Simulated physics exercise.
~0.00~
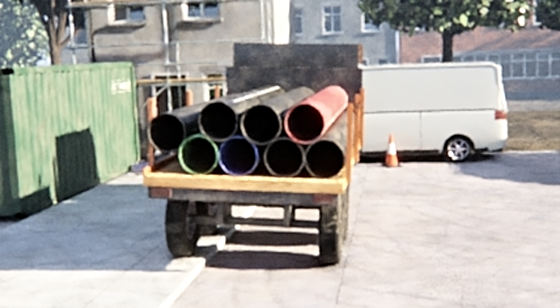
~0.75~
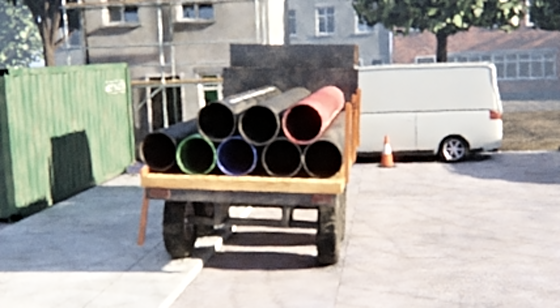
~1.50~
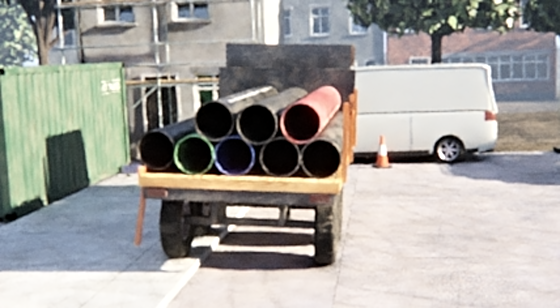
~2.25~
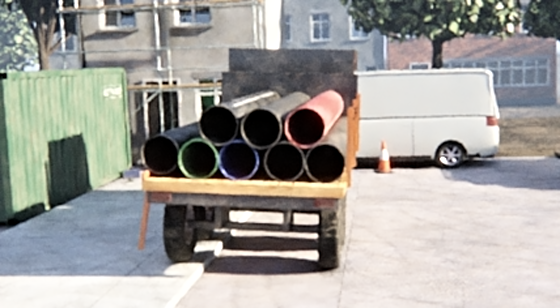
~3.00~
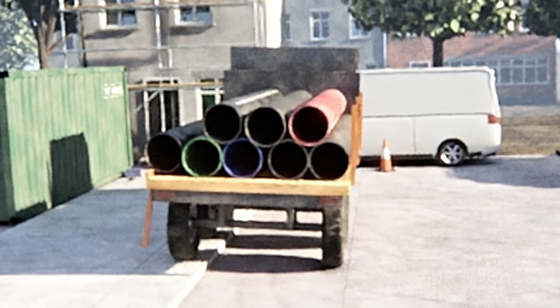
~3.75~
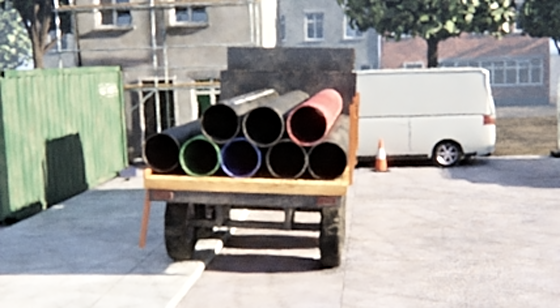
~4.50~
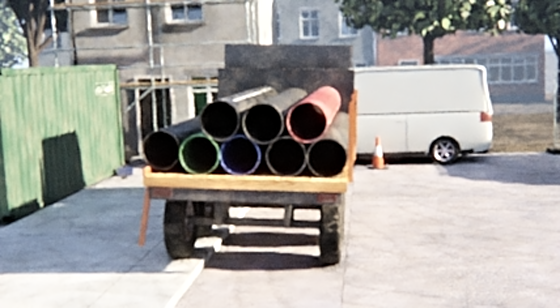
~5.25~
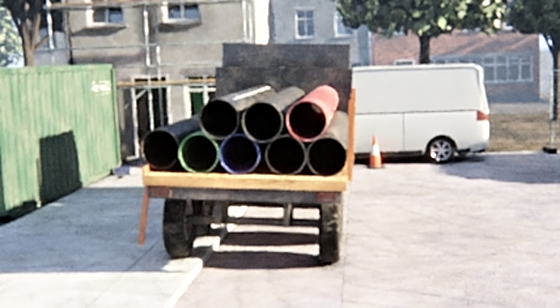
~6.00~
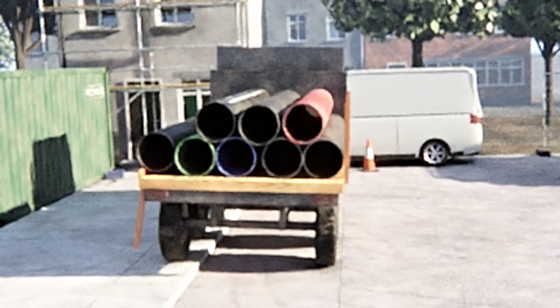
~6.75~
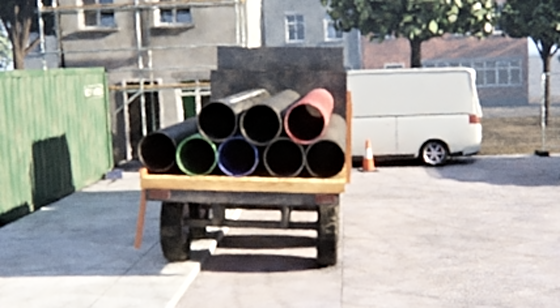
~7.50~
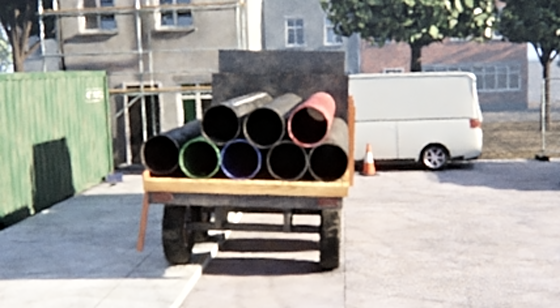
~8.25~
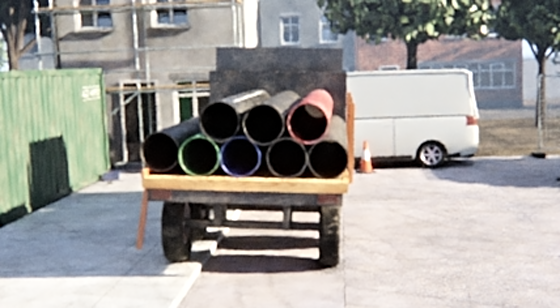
A parked flatbed lorry's left posts swing down, but its stacked pipes all stay aboard.
